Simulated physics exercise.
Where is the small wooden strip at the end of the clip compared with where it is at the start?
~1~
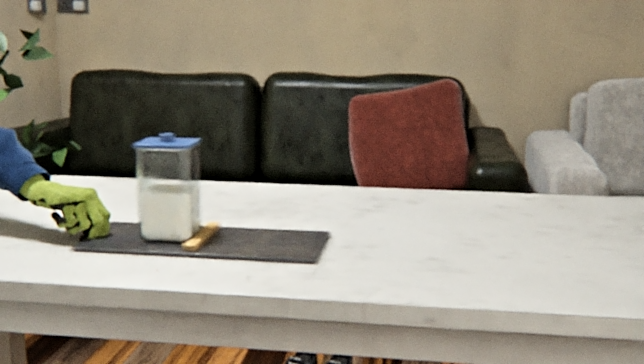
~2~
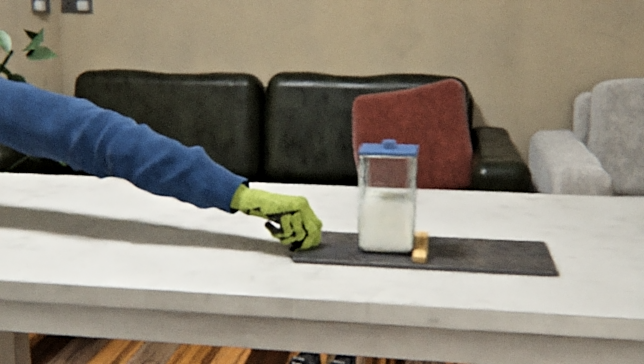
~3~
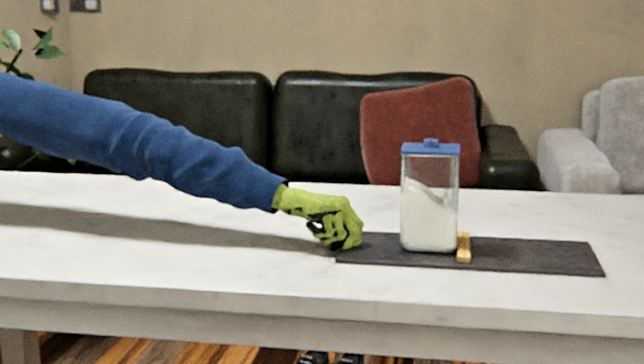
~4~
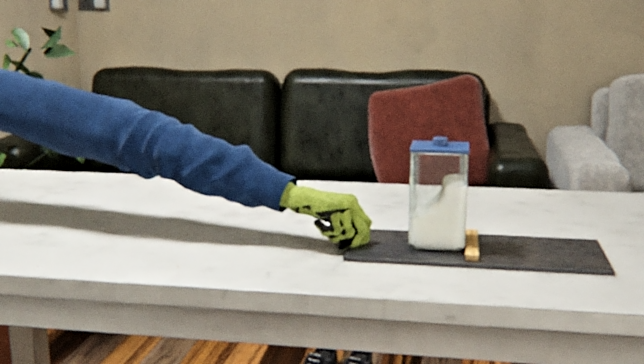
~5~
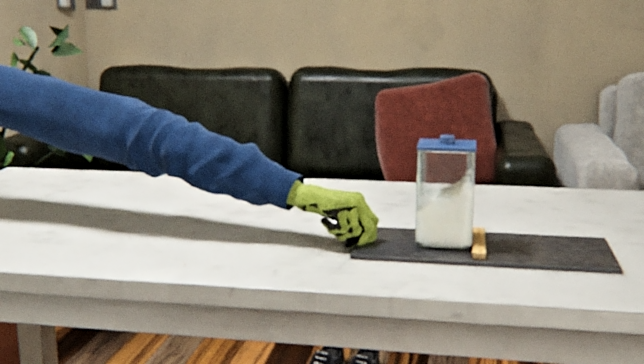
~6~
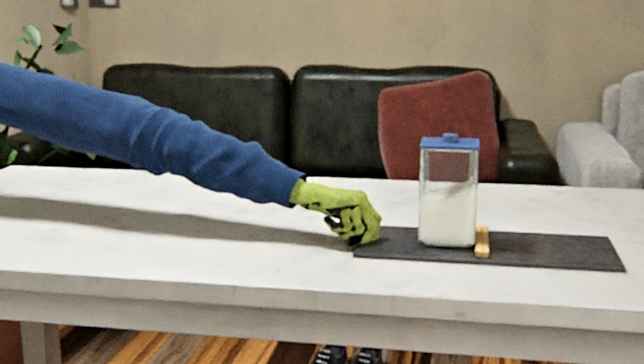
At the start, the wooden strip is on the left side of the view, in front of the left part of the dark sofa. By the end, it is well to the right, in front of the red cushion, still beside the container on the board.
